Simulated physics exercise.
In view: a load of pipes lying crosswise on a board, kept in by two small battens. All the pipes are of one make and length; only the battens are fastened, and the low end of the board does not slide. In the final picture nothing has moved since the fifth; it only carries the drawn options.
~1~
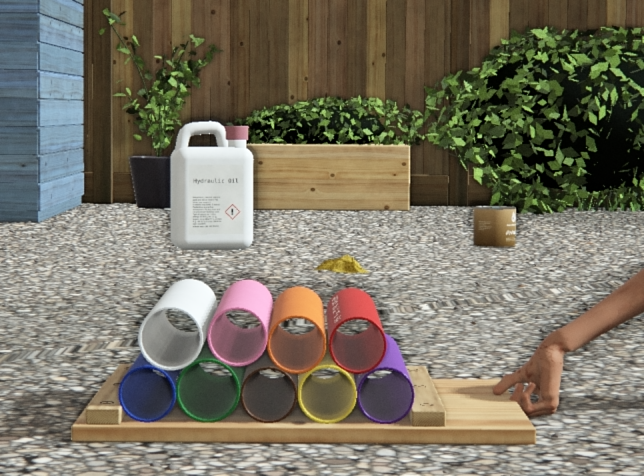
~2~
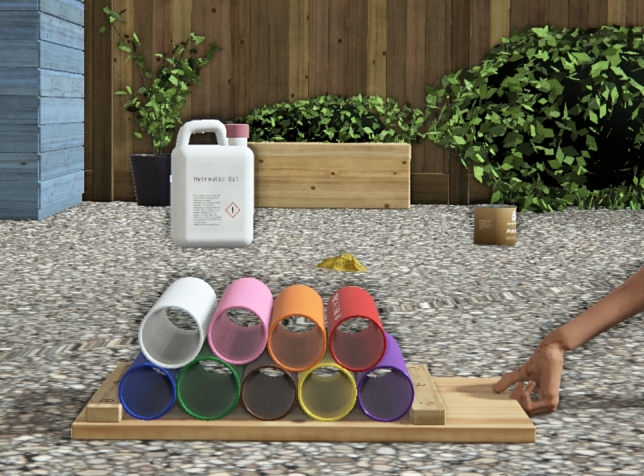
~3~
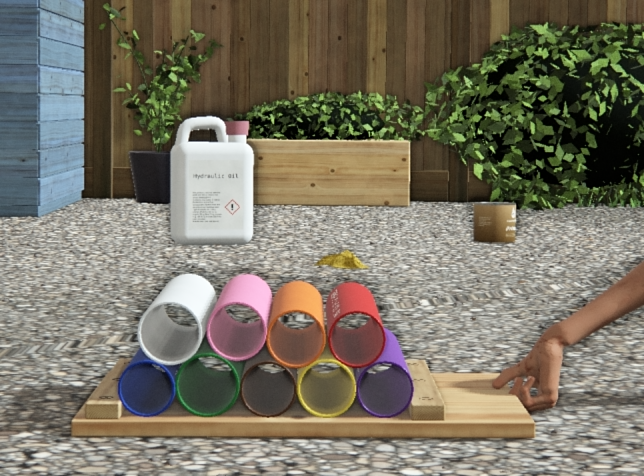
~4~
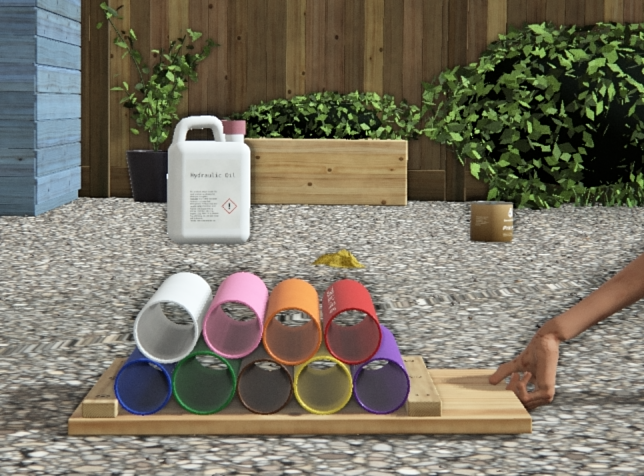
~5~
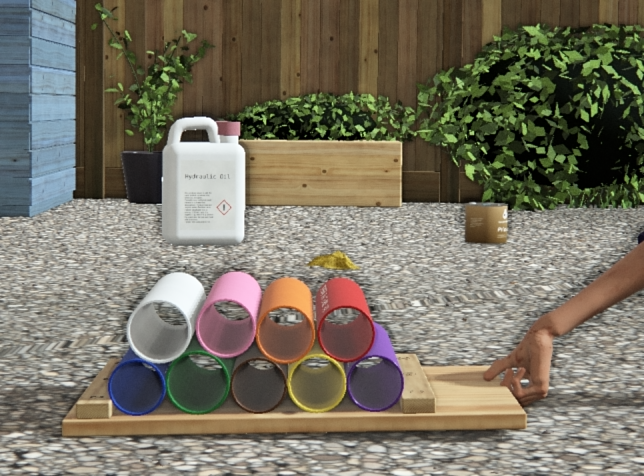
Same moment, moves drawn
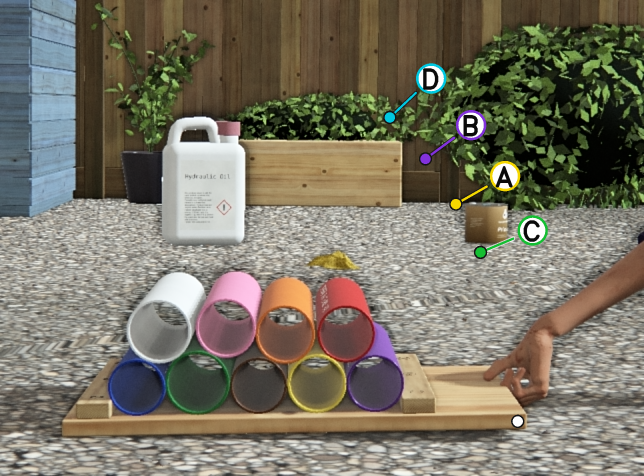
Hand at right barely raising the end of a wooden board on gravel, the coloured pipes staying stacked in two rows.
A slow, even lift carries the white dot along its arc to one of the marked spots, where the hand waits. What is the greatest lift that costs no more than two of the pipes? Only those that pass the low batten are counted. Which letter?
C is the limit.
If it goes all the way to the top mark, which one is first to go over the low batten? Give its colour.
First is the white one.
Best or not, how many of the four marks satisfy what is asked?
The number is one.
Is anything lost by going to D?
At D: Yes.
On the marked copy, A at (456, 204); B at (426, 159); C at (481, 252); D at (390, 117); the white dot at (517, 422).
Taking C. A third of the way, board at 15°.
Two thirds of the way, board at 24°.
When it is over, board at 24°, one over the low batten (white).
As for the rest, A four over the low batten (orange, white, pink, red); B nine over the low batten; D nine over the low batten.
